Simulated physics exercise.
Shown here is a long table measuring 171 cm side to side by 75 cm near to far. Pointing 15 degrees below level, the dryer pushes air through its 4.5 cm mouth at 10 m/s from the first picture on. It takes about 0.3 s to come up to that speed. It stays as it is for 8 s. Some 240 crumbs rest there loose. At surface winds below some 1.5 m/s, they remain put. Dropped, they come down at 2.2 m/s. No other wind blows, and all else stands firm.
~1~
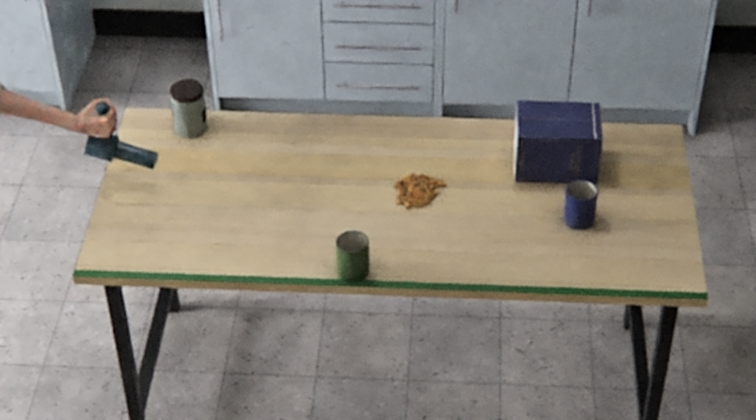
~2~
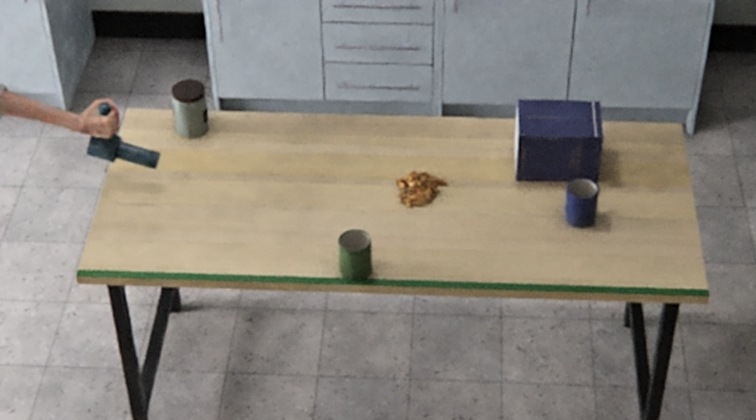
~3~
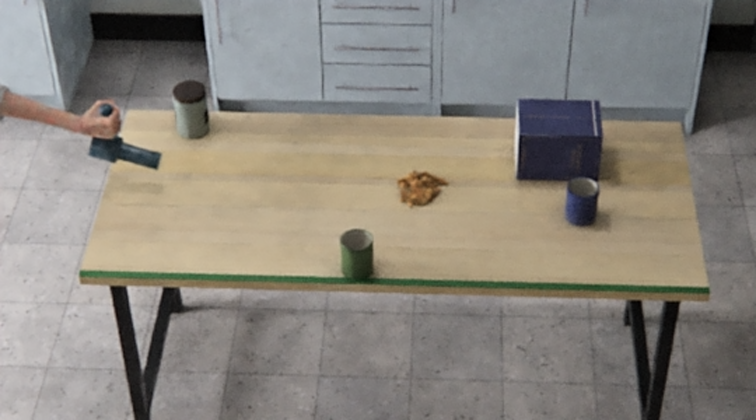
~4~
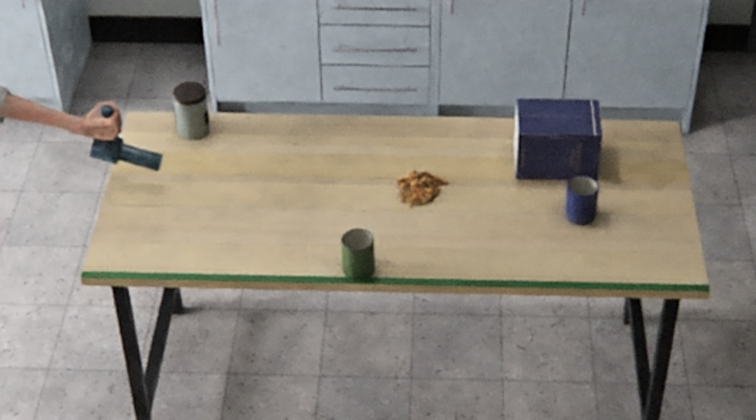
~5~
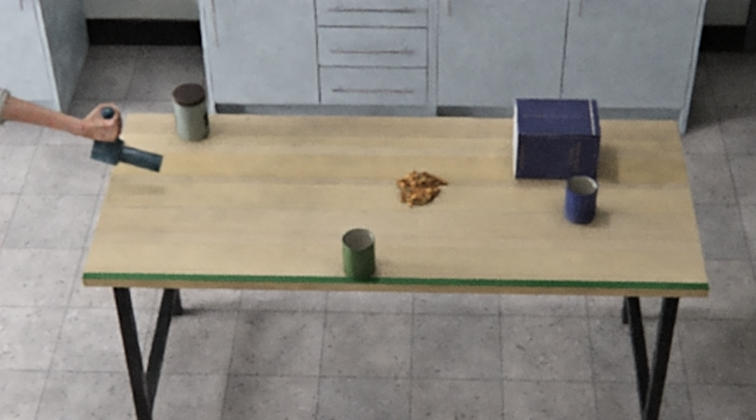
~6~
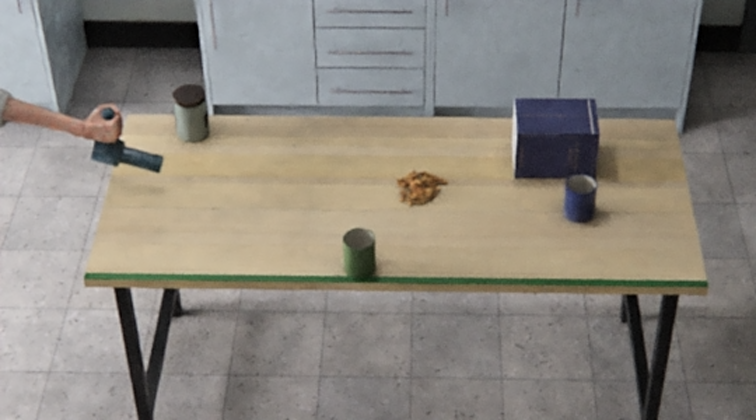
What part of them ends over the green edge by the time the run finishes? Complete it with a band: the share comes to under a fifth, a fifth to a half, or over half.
The share comes to under a fifth.
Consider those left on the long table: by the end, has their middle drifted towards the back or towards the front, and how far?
Backward it went, roughly 5 cm.
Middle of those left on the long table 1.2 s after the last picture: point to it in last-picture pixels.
About (599, 179).
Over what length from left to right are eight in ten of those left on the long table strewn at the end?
Spread, left to right: Approx. 40 cm.
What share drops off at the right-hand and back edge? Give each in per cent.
About 50 per cent right-hand, about 5 per cent back.
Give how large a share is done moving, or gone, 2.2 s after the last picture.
Near 60 %.
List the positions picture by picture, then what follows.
In the first frame, the middle of the crumbs is near (417, 189), none has stirred yet and the mouth of the dryer is at (156, 161).
In the second frame, the middle of the crumbs is near (416, 189), none has stirred yet and the green edge is centred on (389, 286).
In the third frame, the middle of the crumbs is near (417, 188), none has stirred yet, the top of a mug is at (357, 239) and the top of a book is at (560, 117).
In the fourth frame, the middle of the crumbs is near (417, 188) and none has stirred yet.
In the fifth frame, the middle of the crumbs is near (417, 188) and none has stirred yet.
In the sixth frame, the middle of the crumbs is near (417, 188) and none has stirred yet.
Then, 1.2 s after the last picture, 52 % are on the move or not yet settled, 0 % are over the green edge; the middle of those still in play is near (599, 179).
Then, 2.2 s after the last picture, 35 % are on the move or not yet settled, 0 % are over the green edge; the middle of those still in play is near (513, 173).
Then, 4.1 s after the last picture, 30 % are on the move or not yet settled, 0 % are over the green edge; the middle of those still in play is near (558, 183).
Then, 7.7 s after the last picture, at the end, 0 % are over the green edge; the middle of those still in play is near (573, 182).
